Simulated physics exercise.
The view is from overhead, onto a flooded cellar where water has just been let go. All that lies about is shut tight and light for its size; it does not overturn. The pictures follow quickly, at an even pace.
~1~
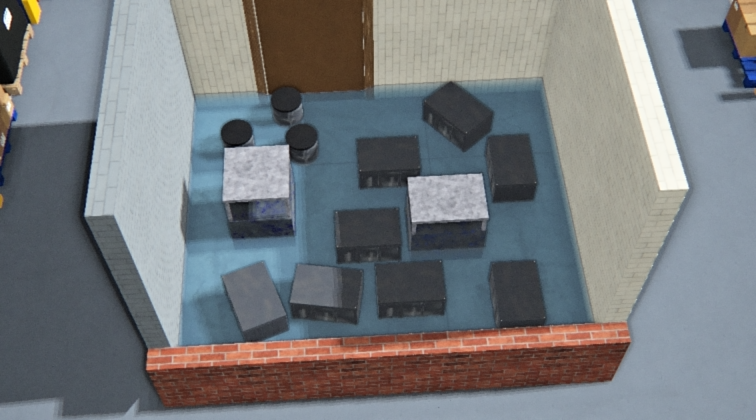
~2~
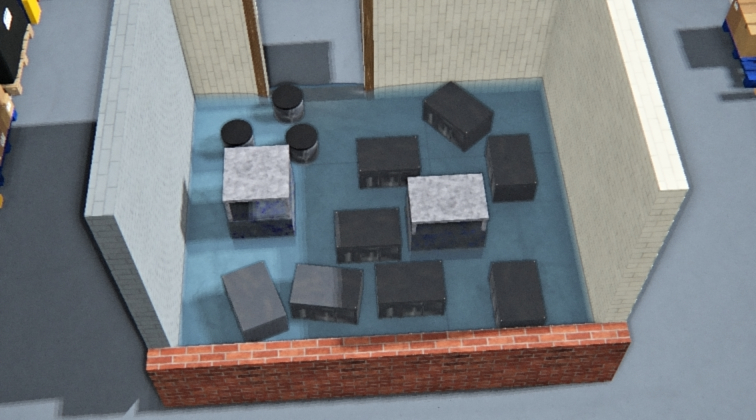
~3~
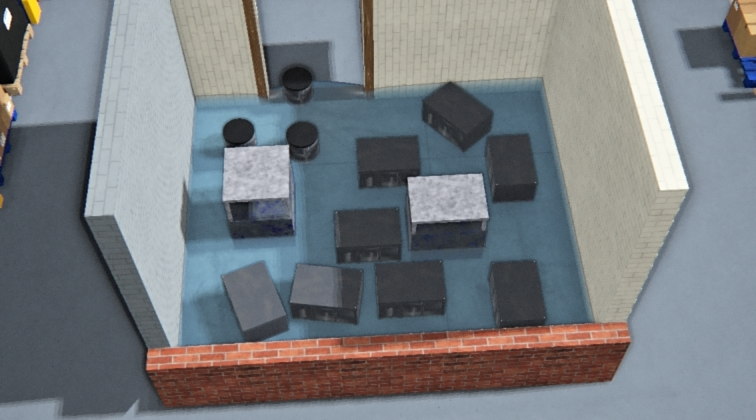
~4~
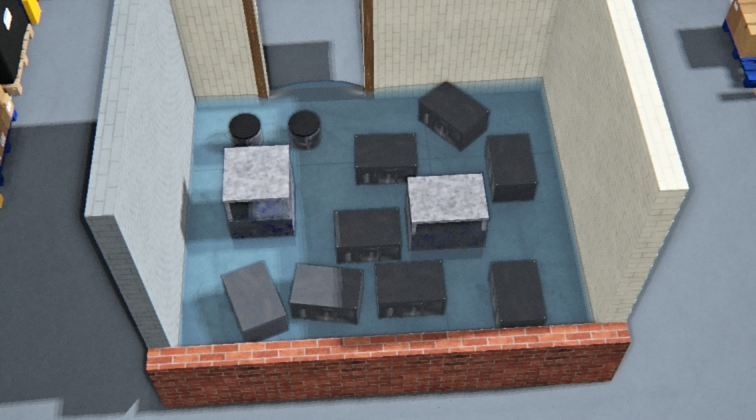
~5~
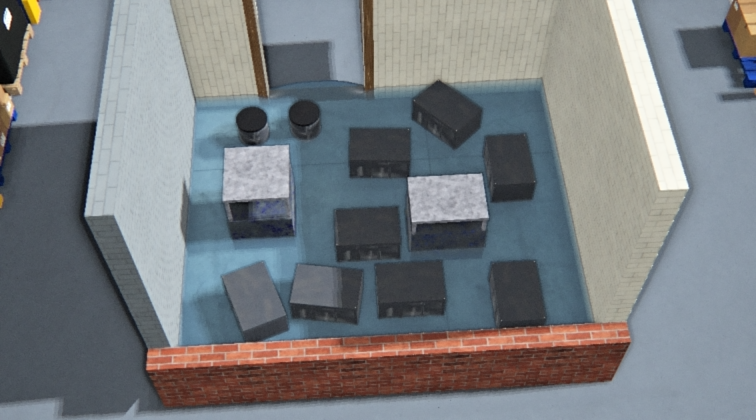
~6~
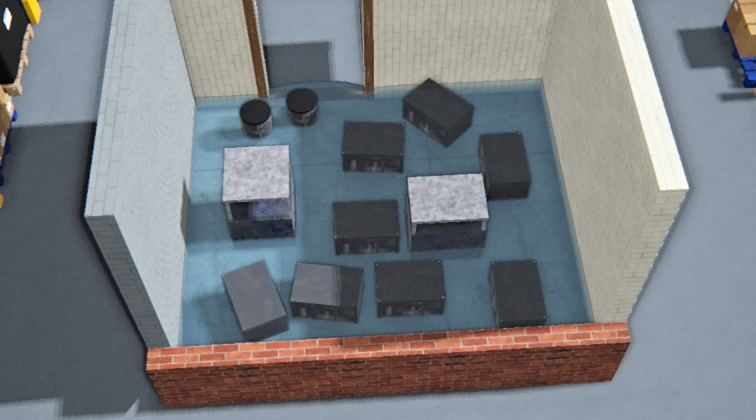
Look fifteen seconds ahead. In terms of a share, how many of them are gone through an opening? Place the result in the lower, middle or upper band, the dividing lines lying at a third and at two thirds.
Middle band.
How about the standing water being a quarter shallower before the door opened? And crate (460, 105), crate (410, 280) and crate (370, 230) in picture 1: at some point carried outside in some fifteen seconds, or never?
In order, flushed away, held back and flushed away.
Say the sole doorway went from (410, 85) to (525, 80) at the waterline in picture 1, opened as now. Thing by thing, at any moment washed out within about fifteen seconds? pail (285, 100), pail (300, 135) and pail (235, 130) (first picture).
Each object, in the order asked: Flushed / flushed / flushed.
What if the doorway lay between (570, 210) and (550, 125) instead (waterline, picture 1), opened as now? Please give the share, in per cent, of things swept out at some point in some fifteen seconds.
That comes to around 50 per cent.
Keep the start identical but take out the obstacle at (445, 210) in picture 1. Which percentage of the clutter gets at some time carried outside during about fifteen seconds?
About 50 per cent.
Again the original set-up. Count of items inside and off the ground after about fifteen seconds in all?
It adds up to 4.
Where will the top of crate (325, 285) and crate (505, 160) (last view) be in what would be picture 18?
(307, 255) and (437, 134), about.
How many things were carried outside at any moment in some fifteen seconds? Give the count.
It adds up to 7.
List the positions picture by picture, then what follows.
A pail at (301, 136) floats; a pail at (236, 132), afloat; 0 of 11 have shifted, in the first picture.
A pail at (301, 136), afloat; a pail at (236, 132) floats; 1 of 11 have shifted, in the second picture.
A pail at (302, 134), afloat, close to its start; a pail at (238, 131) floats, close to its start; 2 of 11 have shifted, in the third picture.
A pail at (304, 123) floats, close to its start; a pail at (245, 125), afloat, close to its start; 4 of 11 have shifted, in the fourth picture.
A pail at (304, 113) floats, a stride from its start; a pail at (252, 119), afloat, close to its start; 5 of 11 have shifted, in the fifth picture.
A pail at (302, 100), afloat, a stride from its start; a pail at (255, 112), afloat, a stride from its start; 7 of 11 have shifted, in the sixth picture.
A moment on, 2 of 11 are out; 9 afloat.
Next, 5 of 11 are out; 6 afloat.
Later, 6 of 11 are out; 5 afloat.
In the end, 7 of 11 are out; 4 afloat.
